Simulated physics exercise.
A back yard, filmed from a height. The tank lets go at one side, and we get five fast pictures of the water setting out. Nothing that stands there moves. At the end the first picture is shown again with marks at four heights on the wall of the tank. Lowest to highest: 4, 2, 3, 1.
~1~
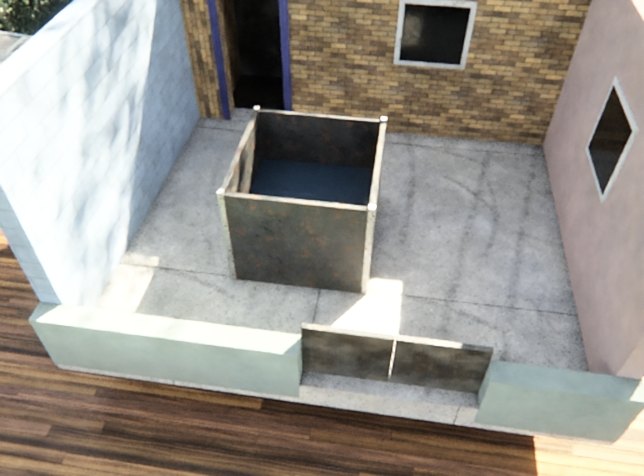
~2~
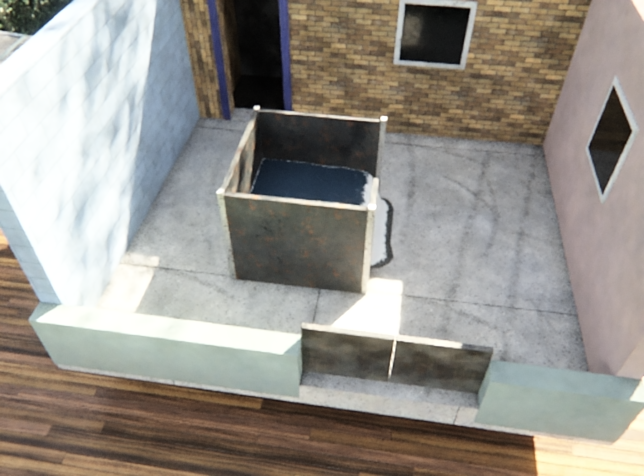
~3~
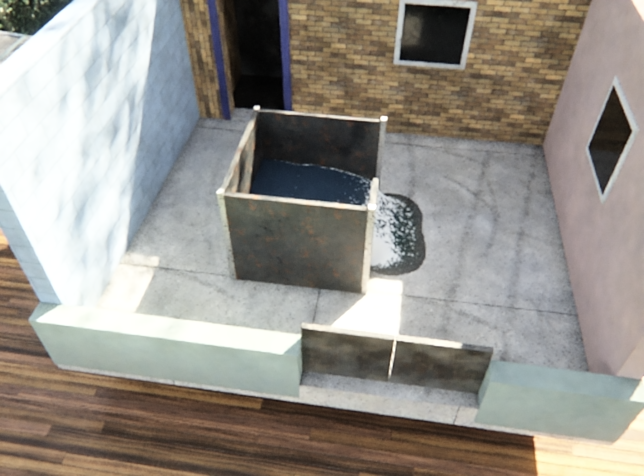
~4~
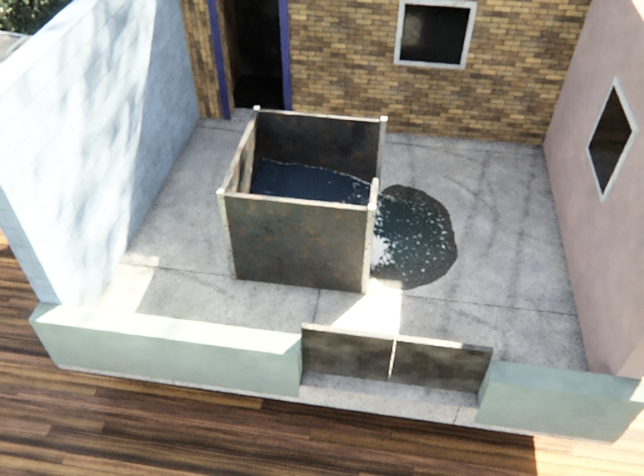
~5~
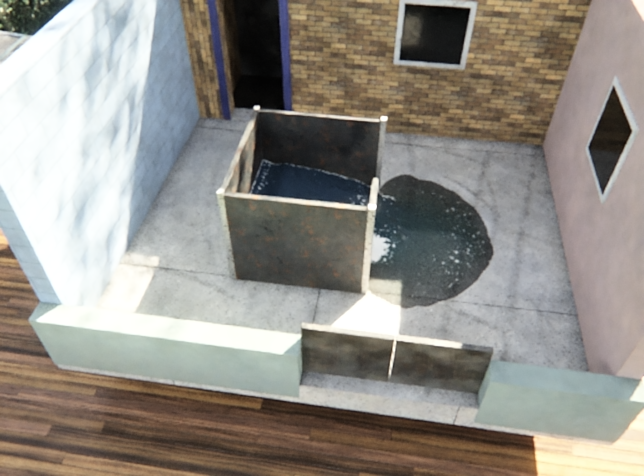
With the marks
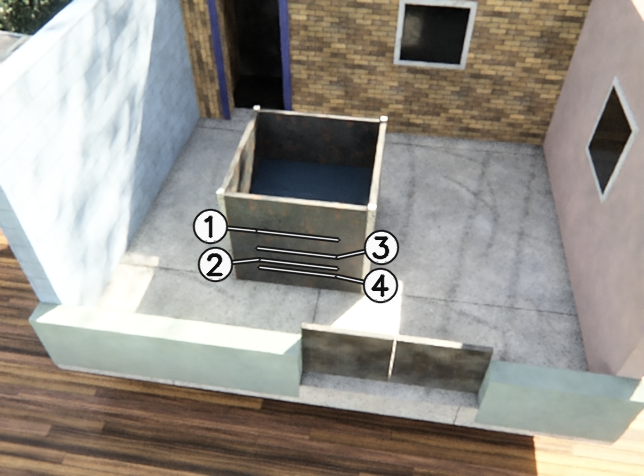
Dark water pours from the right side of a square tank and spreads across the yard.
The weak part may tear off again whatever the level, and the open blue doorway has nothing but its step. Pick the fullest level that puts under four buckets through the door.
3 will do.
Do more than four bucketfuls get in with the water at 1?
Yes, that goes wrong.
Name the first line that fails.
That would be 1.
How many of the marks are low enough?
Three of the four.
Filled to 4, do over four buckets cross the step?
No, not at all.
In white, 1 at (296, 235); 2 at (297, 264); 3 at (297, 252); 4 at (297, 271); from the bottom up 4, 2, 3, 1.
For line 1, about 9 bucketfuls get in.
For line 2, nothing gets over.
For line 3, a splash gets over, under a bucket.
For line 4, nothing gets over.
